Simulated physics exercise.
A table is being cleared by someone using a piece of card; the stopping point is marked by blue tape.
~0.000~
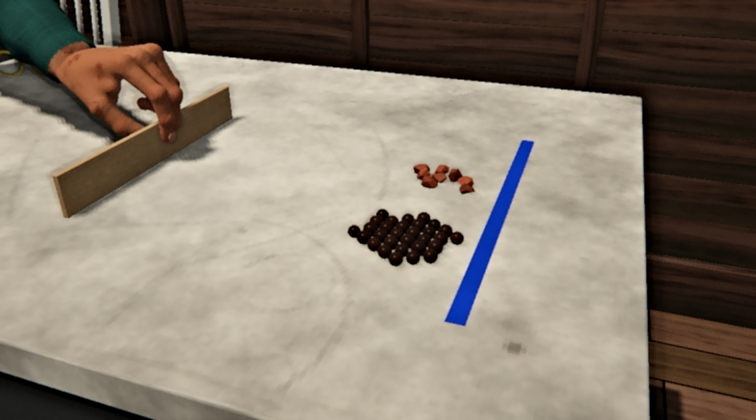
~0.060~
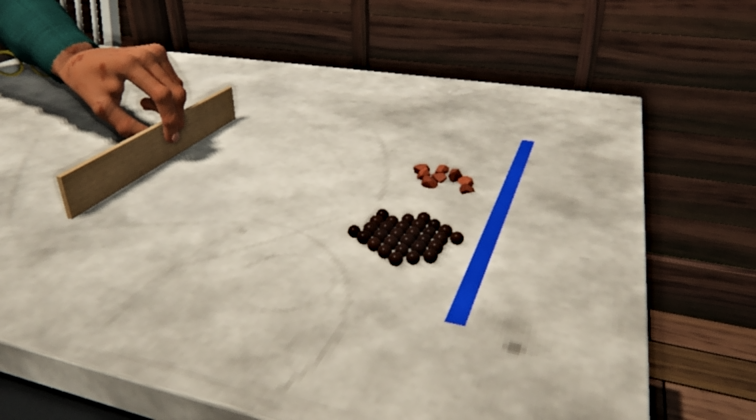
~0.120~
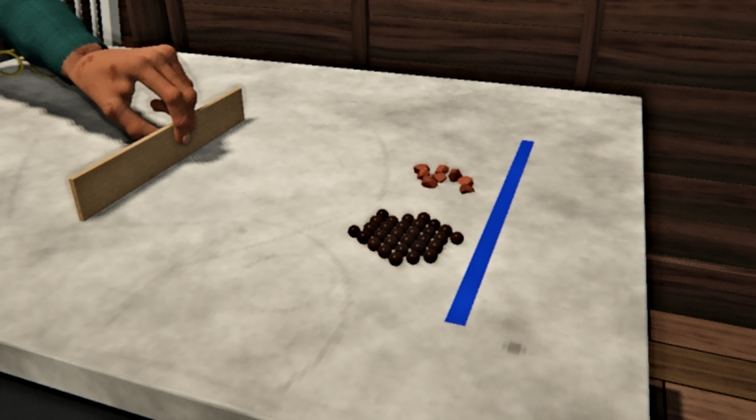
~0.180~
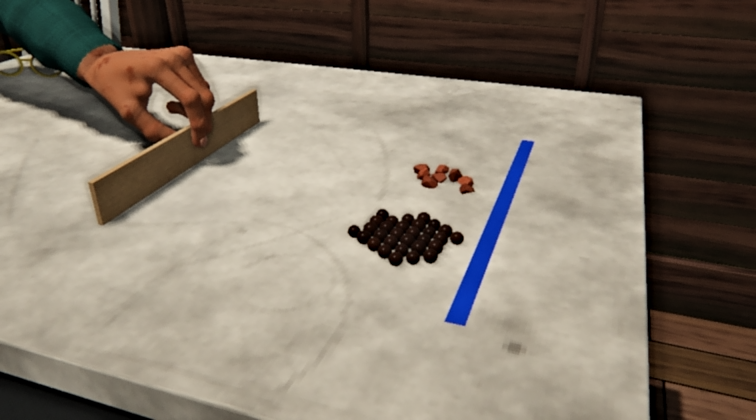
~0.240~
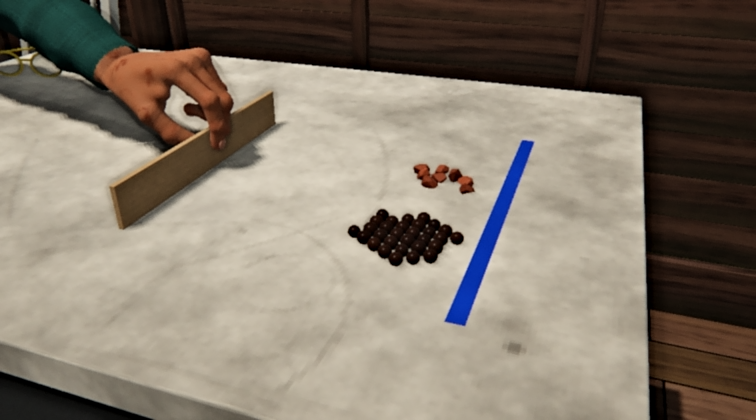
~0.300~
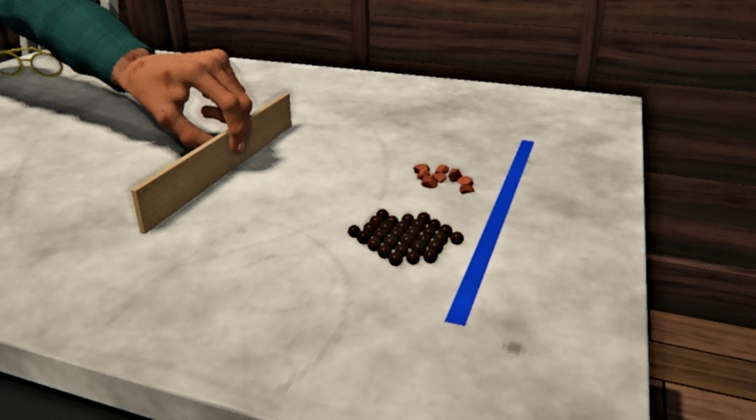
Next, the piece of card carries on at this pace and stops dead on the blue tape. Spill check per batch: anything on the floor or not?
Nearer batch - some on the floor; farther batch - none on the floor.
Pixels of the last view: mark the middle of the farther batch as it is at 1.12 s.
Roughly (544, 191).
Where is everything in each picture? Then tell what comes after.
In the first frame, piece of card at (76, 187), at rest; blue tape at (526, 147), well back from the edge; edge at (646, 237); nearer batch at (413, 234), some chocolate balls; farther batch at (440, 178), a few bits of crushed brick.
In the second frame, piece of card at (80, 188); farther batch at (440, 178).
In the third frame, piece of card at (91, 190); nearer batch at (413, 234).
In the fourth frame, piece of card at (110, 193); farther batch at (440, 178).
In the fifth frame, piece of card at (131, 197); nearer batch at (413, 234).
In the sixth frame, piece of card at (152, 201); blue tape at (526, 147); edge at (646, 237); nearer batch at (413, 234); farther batch at (440, 178).
Around 0.70 s, piece of card still moving, near (364, 152); nearer batch all on the table, its front near (457, 238); farther batch all on the table, its front near (467, 190).
Around 1.12 s, piece of card stopped at the blue tape; nearer batch all on the table, its front near (566, 229); farther batch all on the table, its front near (563, 193).
Around 1.40 s, piece of card stopped at the blue tape; nearer batch a small part over the edge; farther batch all on the table, its front near (570, 194).
Finally (1.8 s), piece of card stopped at the blue tape; nearer batch all over the edge; farther batch all on the table, its front near (570, 194).
